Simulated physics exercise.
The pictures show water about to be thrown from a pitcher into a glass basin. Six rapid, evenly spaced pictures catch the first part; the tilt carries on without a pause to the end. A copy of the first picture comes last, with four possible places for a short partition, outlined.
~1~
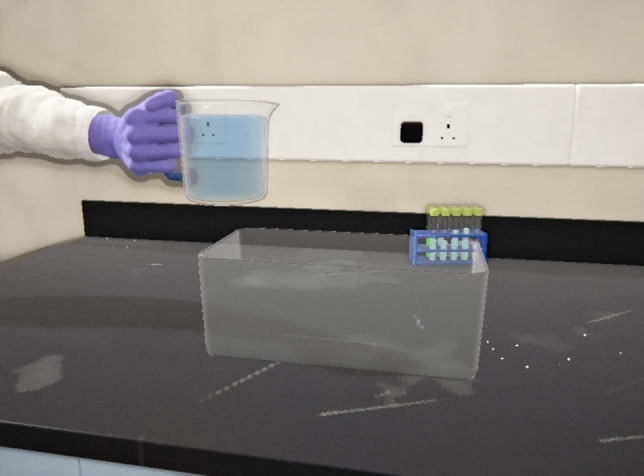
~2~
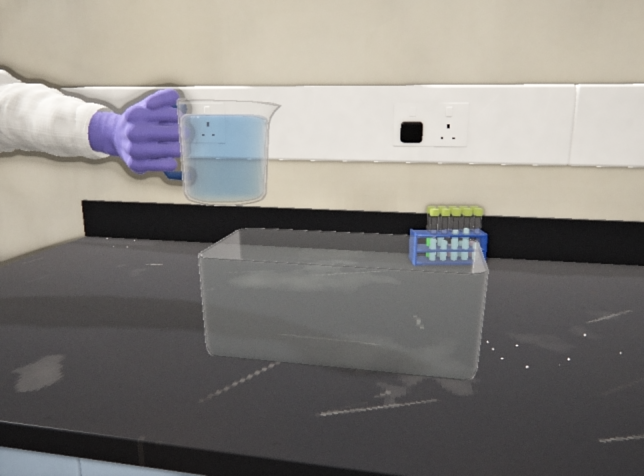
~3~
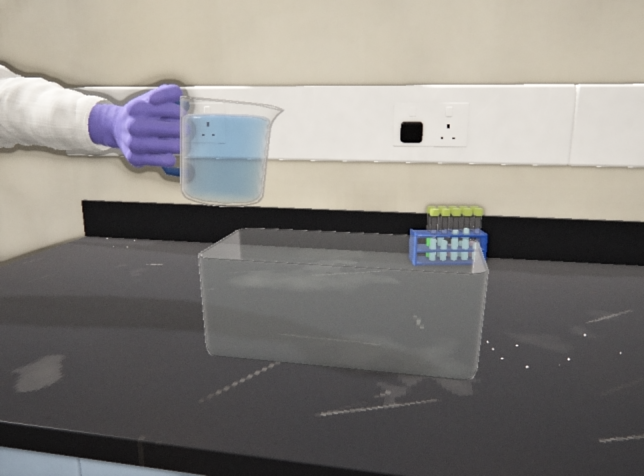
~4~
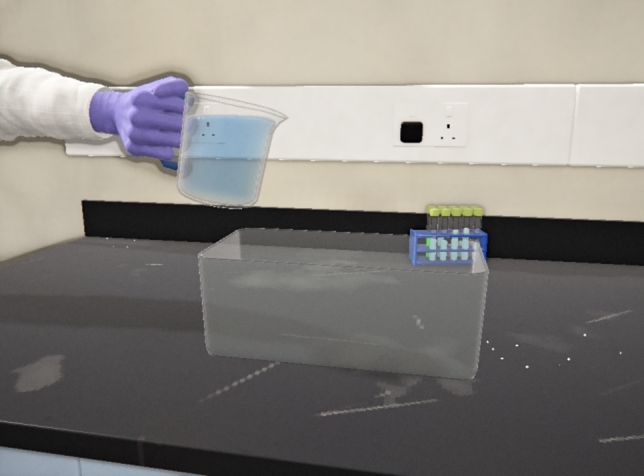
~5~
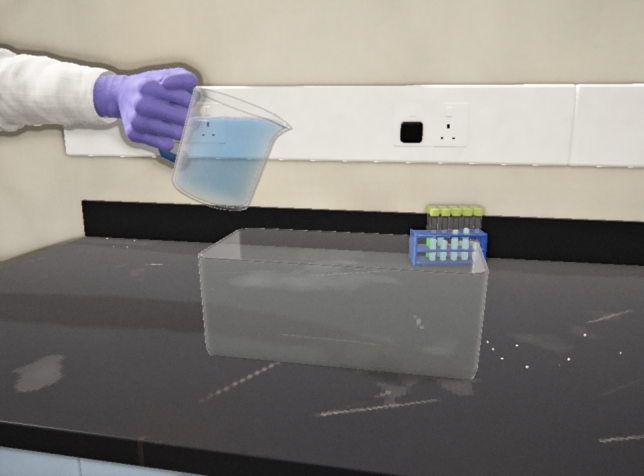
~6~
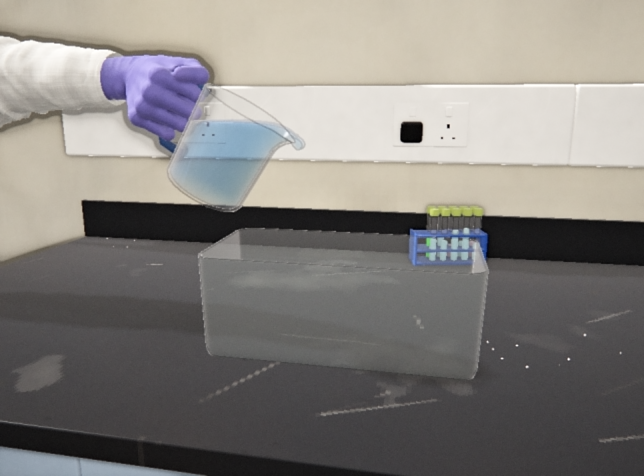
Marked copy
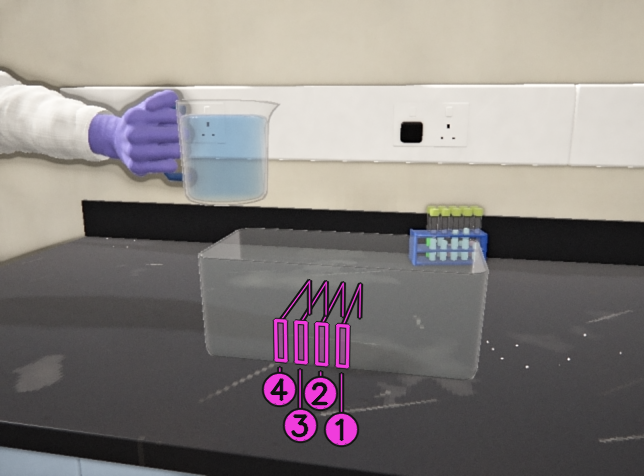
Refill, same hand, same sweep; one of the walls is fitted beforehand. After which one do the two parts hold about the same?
Go for 2.
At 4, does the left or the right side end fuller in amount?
The right side.
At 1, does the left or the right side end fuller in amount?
More ends on the left.
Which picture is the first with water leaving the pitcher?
Picture 6.
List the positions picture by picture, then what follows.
Upright, lip at (278, 104); basin from (208, 352) to (477, 378); nothing has left yet, in the first picture.
Upright, lip at (279, 105); nothing has left yet, in the second picture.
Tipped about 5°, lip at (282, 110); nothing has left yet, in the third picture.
Tipped about 12°, lip at (287, 117); nothing has left yet, in the fourth picture.
Tipped about 21°, lip at (291, 128); nothing has left yet, in the fifth picture.
Tipped about 31°, lip at (294, 141); water is over the lip, down to (301, 147), in the sixth picture.
In magenta, 1 at (341, 373); 2 at (320, 371); 3 at (300, 369); 4 at (279, 367).
With 1, about 85 % ends left of the wall and 14 % right of it.
With 2, about 50 % ends left of the wall and 50 % right of it.
With 3, about 22 % ends left of the wall and 77 % right of it.
With 4, about 4 % ends left of the wall and 96 % right of it.
